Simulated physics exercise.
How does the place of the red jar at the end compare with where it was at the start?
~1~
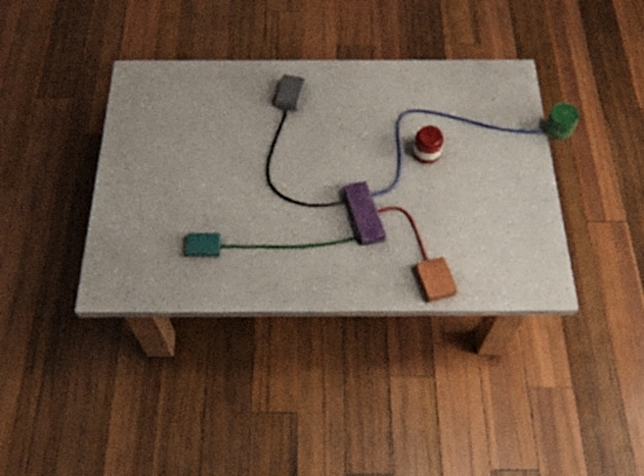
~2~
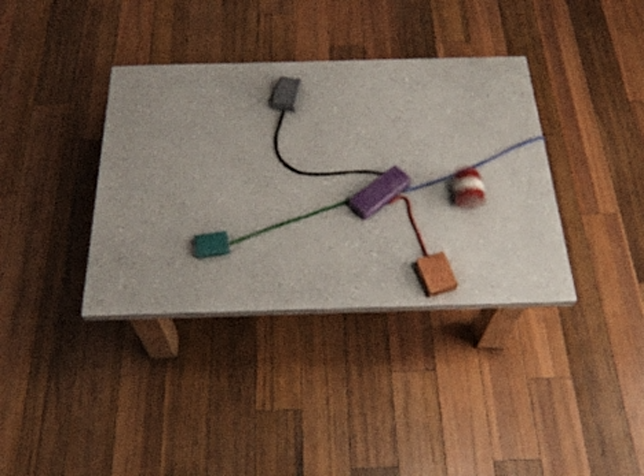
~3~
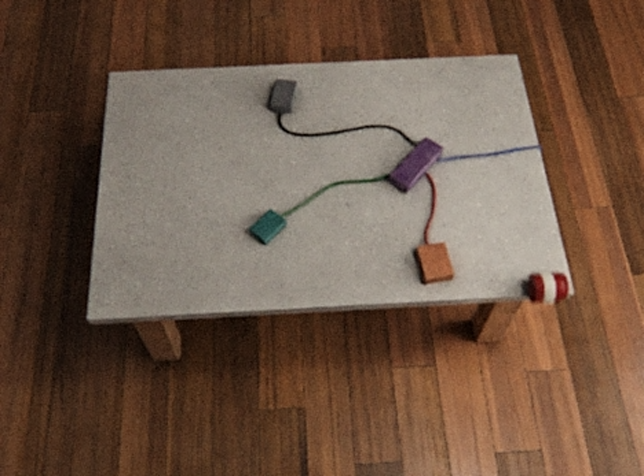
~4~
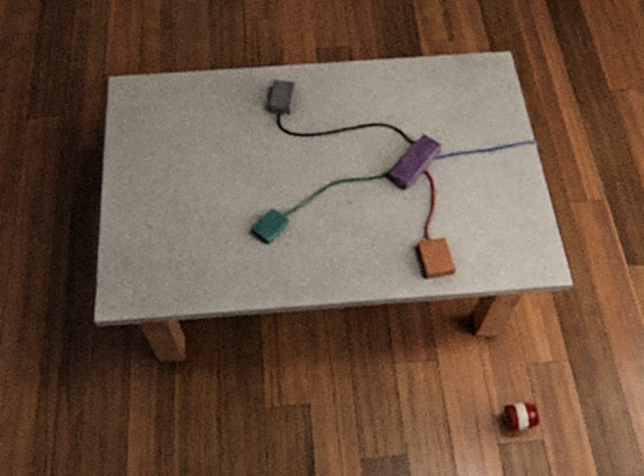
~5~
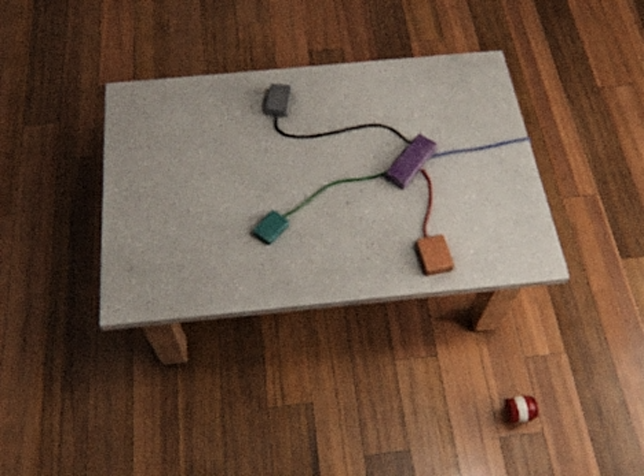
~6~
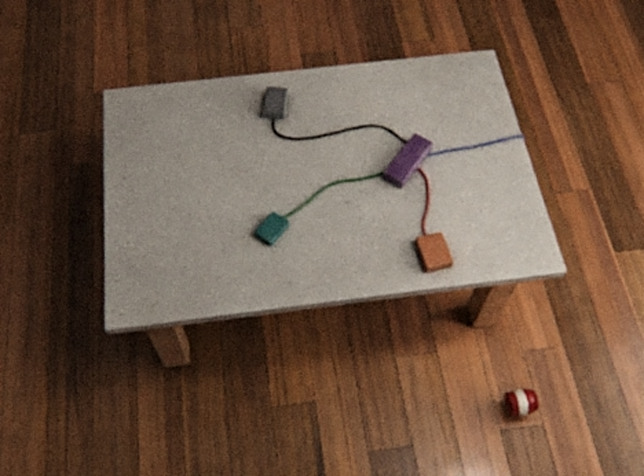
At the start the red jar stood upright on the table, near the blue cable. By the end it was lying on its side on the wooden floor, in front of the table and toward the right.
